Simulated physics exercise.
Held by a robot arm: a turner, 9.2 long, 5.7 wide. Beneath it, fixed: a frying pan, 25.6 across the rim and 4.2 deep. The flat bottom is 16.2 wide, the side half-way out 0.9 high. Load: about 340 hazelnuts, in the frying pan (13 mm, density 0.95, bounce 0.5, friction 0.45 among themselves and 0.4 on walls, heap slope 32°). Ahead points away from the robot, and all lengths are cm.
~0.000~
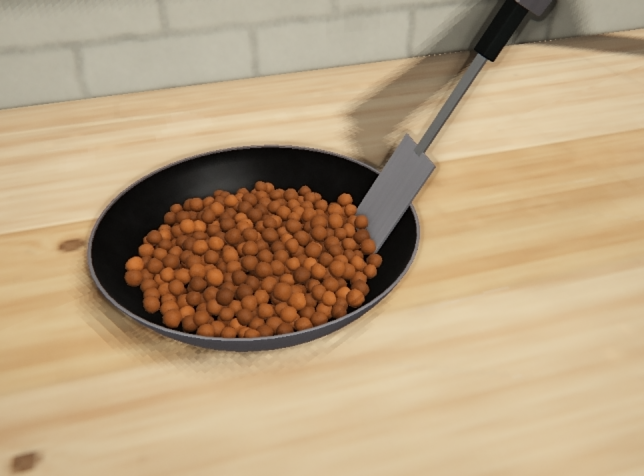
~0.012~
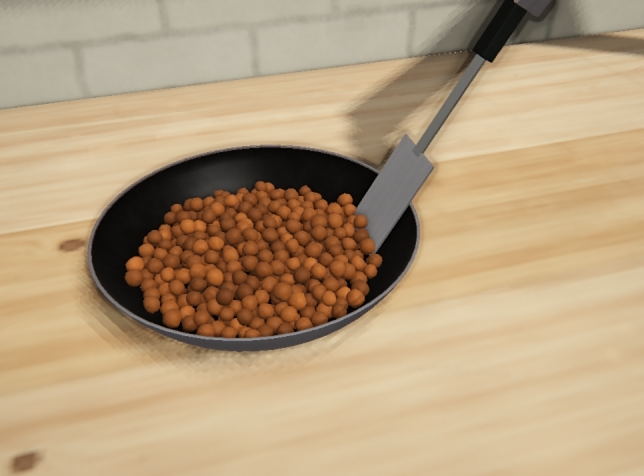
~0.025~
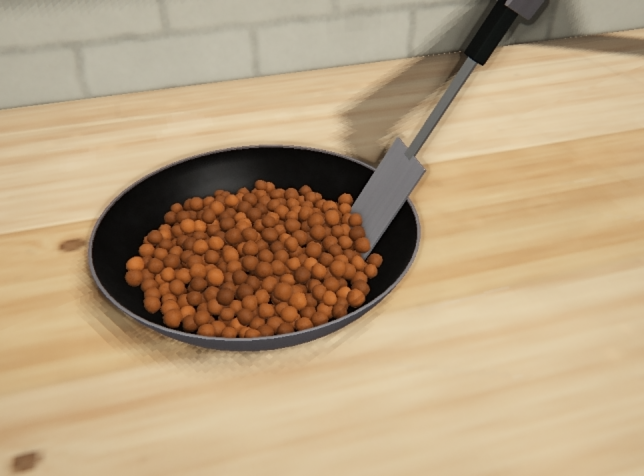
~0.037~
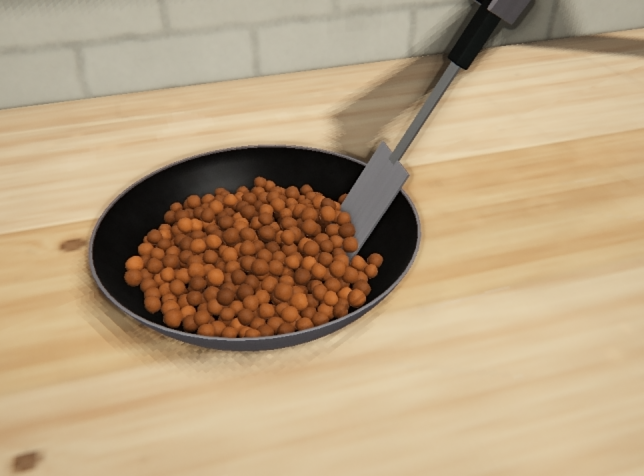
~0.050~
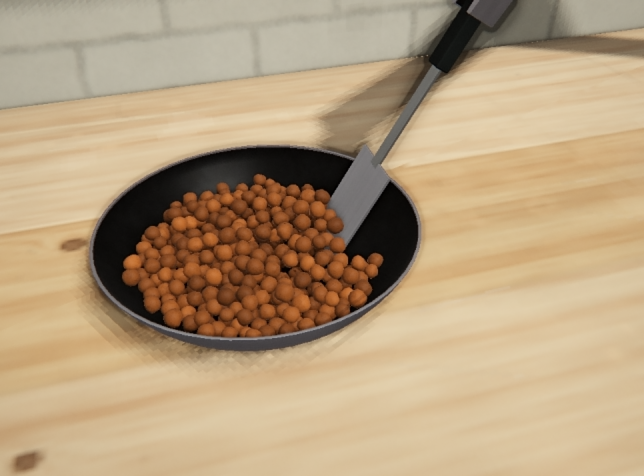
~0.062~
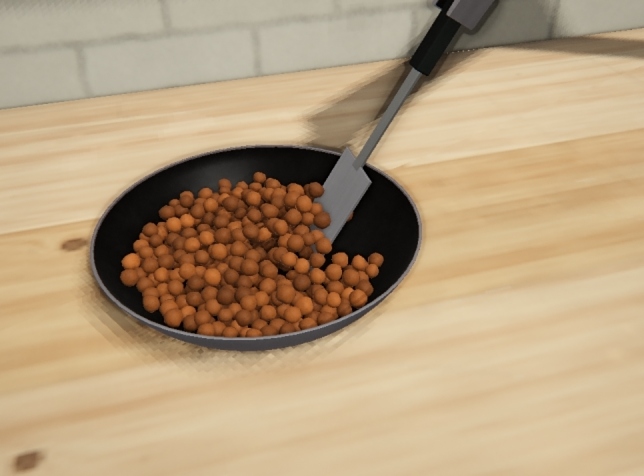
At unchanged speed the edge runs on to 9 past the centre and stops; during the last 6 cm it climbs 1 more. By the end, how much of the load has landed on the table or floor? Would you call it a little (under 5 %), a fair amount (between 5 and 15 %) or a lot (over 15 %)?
A lot, over 15 %.
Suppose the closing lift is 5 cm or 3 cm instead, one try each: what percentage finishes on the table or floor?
Try one gives about 20 in a hundred, try two about 20 in a hundred.
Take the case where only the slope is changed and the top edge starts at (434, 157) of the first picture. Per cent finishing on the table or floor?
About 20 per cent.
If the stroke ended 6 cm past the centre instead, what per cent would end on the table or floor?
Then roughly 10 percent would finish on the table or floor.
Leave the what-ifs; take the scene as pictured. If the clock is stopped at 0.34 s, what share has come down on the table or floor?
It is near 20 percent.
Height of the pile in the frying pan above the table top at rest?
Height at the end: Around 4.0 cm.
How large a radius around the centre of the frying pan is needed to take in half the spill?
Close to 34 cm from the centre.
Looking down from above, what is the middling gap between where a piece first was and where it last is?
About 3 centimetres.
By 0.09 s, sloping 58°, highest piece 7 above the table; 344 in the frying pan.
By 0.12 s, sloping 58°, highest piece 8 above the table; 344 in the frying pan.
By 0.34 s, sloping 58°, highest piece 16 above the table; 252 in the frying pan, 70 on the table or floor, 22 on the blade or in flight.
By 1.39 s, sloping 58°, highest piece 3 above the table; 251 in the frying pan, 93 on the table or floor.
Final count, 251 in the frying pan, 93 on the table or floor. That is 27 % on the table or floor.
